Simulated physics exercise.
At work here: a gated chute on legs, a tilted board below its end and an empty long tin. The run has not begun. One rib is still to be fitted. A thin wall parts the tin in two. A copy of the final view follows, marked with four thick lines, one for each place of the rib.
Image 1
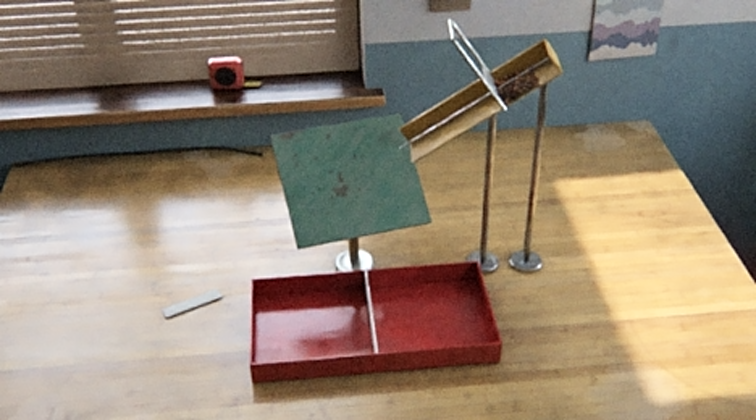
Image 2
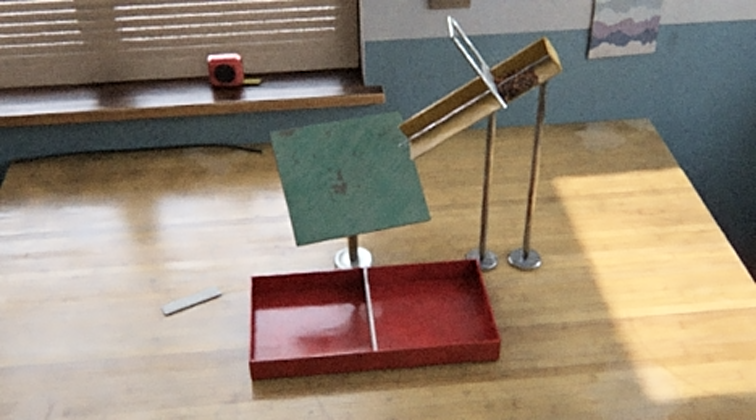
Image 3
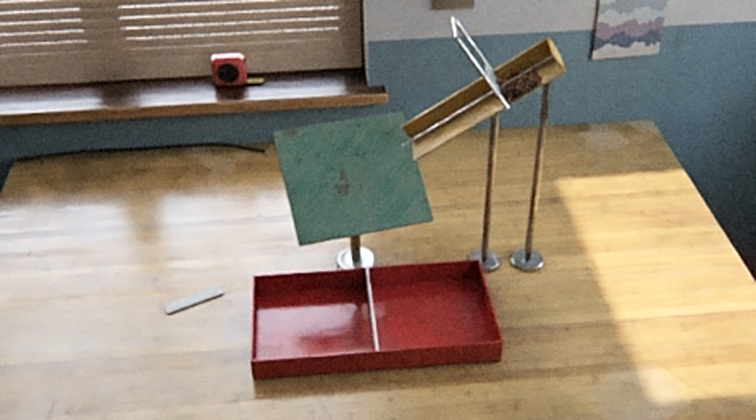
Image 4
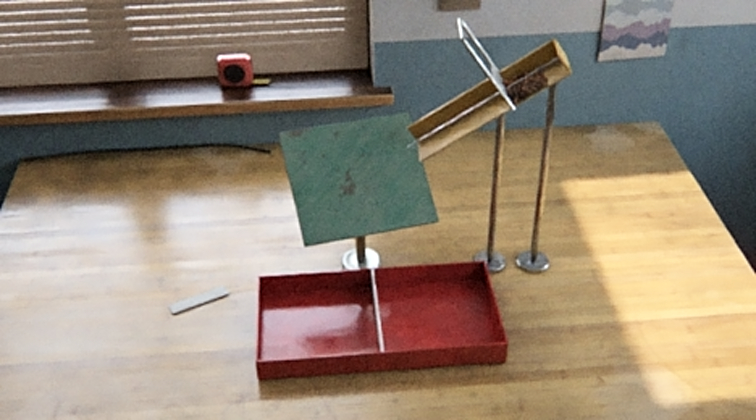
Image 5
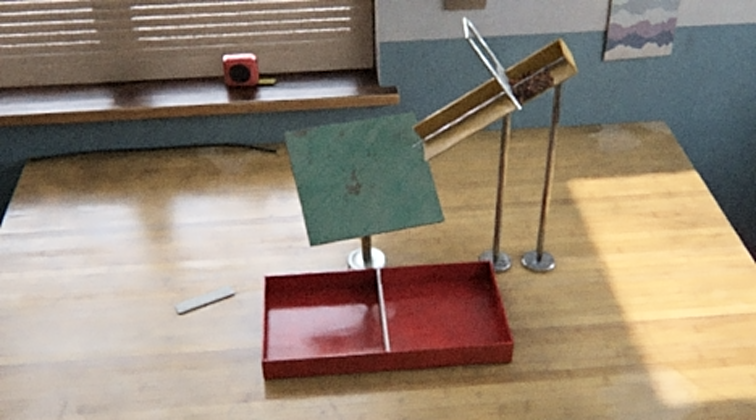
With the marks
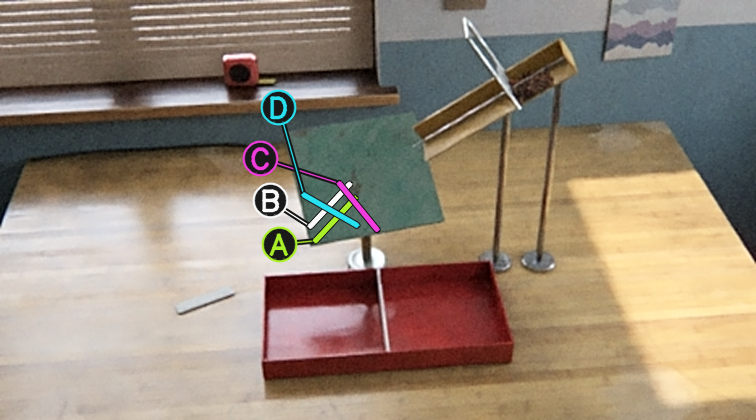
On a wooden table, a raised chute, green board and empty red tray stay still.
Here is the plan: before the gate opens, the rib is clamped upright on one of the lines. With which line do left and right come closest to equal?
D.
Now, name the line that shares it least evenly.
That would be C.
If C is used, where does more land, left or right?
More lands on the right.
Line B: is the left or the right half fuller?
More lands on the left.
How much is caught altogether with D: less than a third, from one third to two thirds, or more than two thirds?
It is more than two thirds.
On the marked copy, line A from (355, 198) to (315, 240); line B from (349, 184) to (310, 226); line C from (339, 183) to (377, 229); line D from (303, 194) to (356, 225).
With A, of what is caught, most in the left half, about a quarter in the right.
With B, of what is caught, most in the left half, about a quarter in the right.
With C, of what is caught, a small part in the left half, nearly all in the right.
With D, of what is caught, about a third in the left half, about two thirds in the right.
